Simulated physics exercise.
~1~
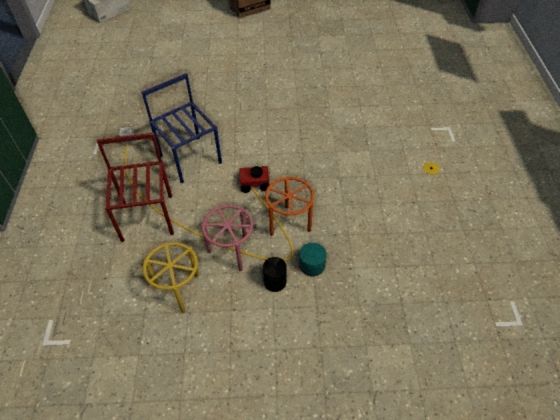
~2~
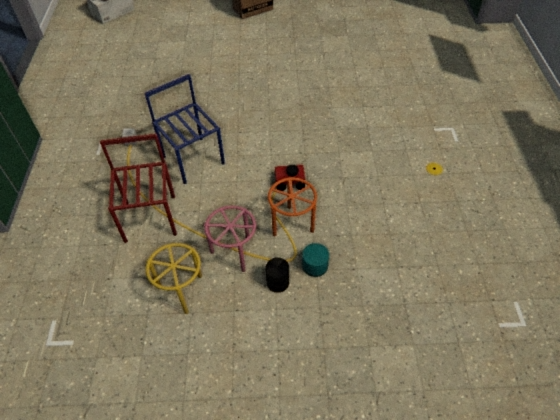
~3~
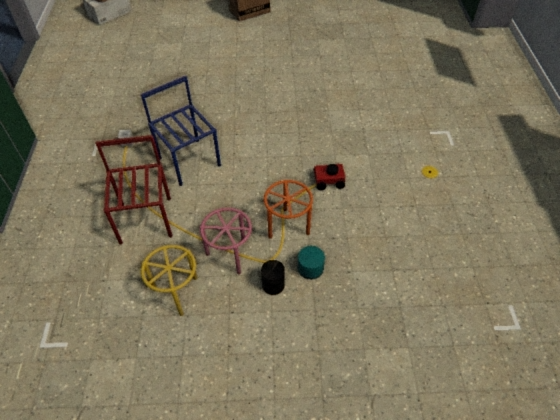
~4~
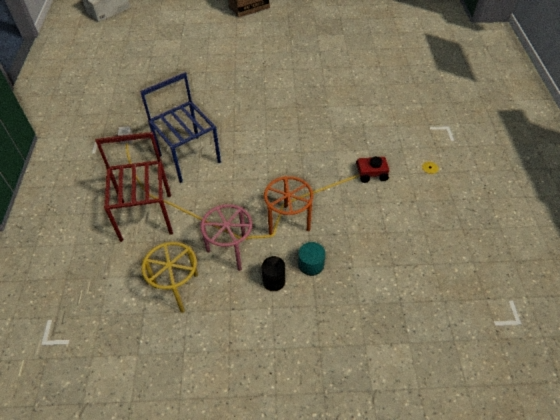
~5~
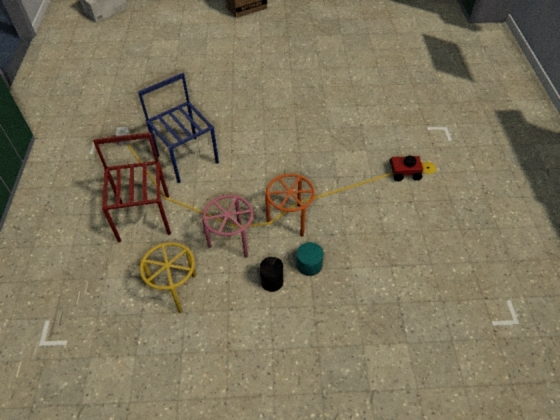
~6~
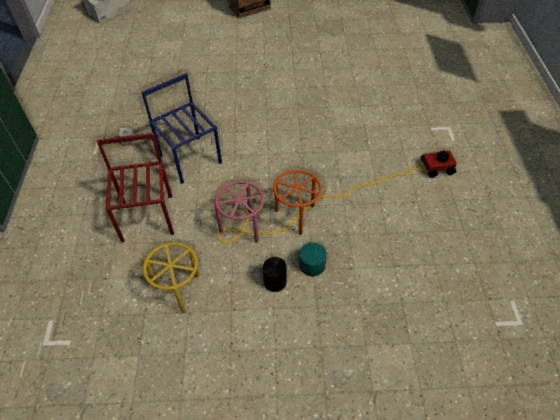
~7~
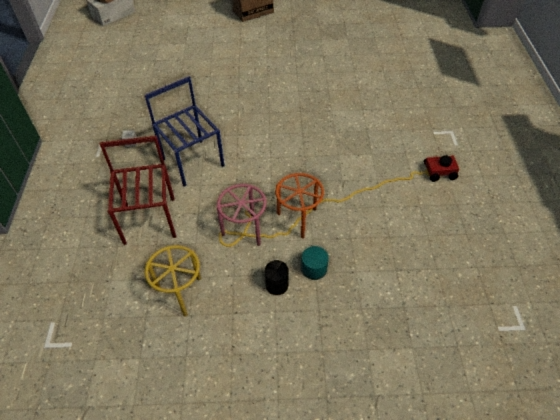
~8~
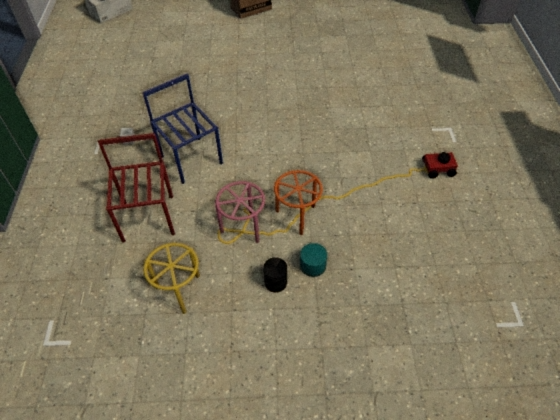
A small red cart trailing a thin yellow cord sits on a beige tiled floor, seen from high above by a slightly swaying camera. To its left stand a blue chair and a red chair, with yellow, pink and orange stools below and black and teal tubs nearby. The cart rolls slowly right, passing behind the orange stool toward a yellow mark. As the cord straightens, the pink stool slides up and right, and the orange stool shifts slightly. The cart stops at the mark, the cord stretched out behind it, while the yellow stool, chairs and tubs remain in place.
